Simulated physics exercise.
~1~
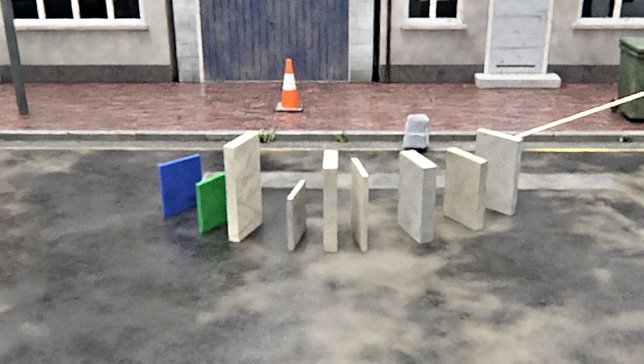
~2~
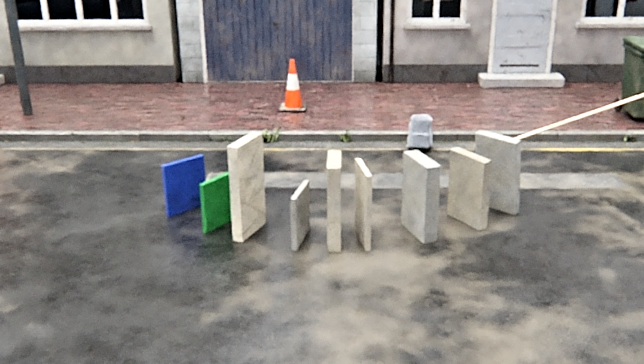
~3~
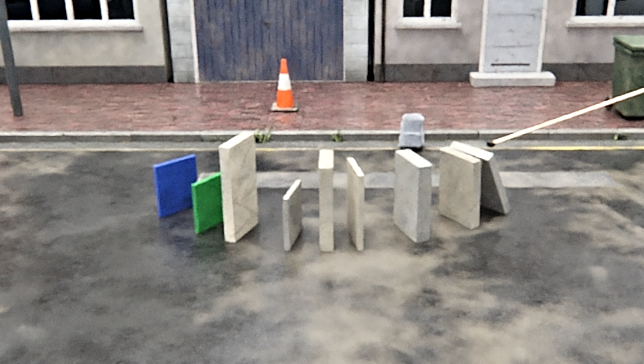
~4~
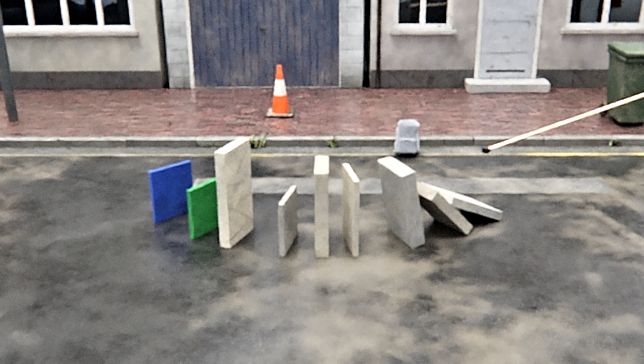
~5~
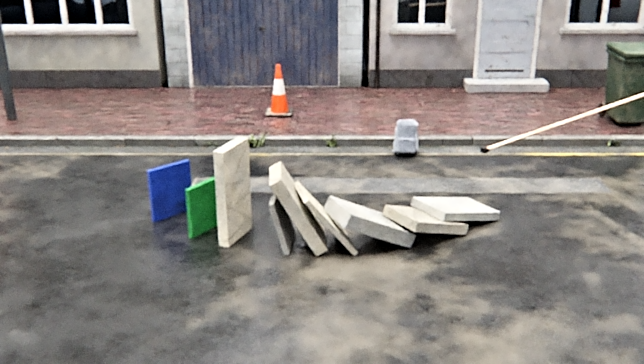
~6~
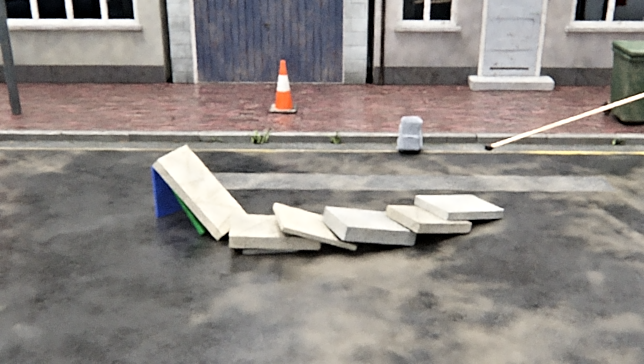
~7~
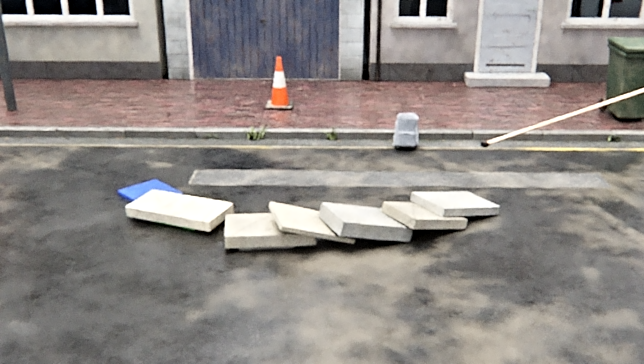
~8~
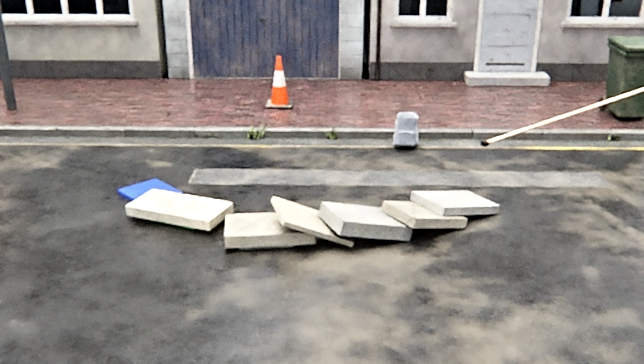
Nine upright slabs, mostly pale stone with a blue and a green one at the left end, stand in a curved row on a damp grey road. The slightly swaying view looks across to a brick pavement with an orange and white cone, a blue-grey door and a green bin. A pole reaching in from the right tips the rightmost slab leftward into its neighbour. The pale slabs topple one after another towards the left, and the tall one drops onto the green and blue. All end up down, overlapping, with the green hidden from sight and blue peeking out.
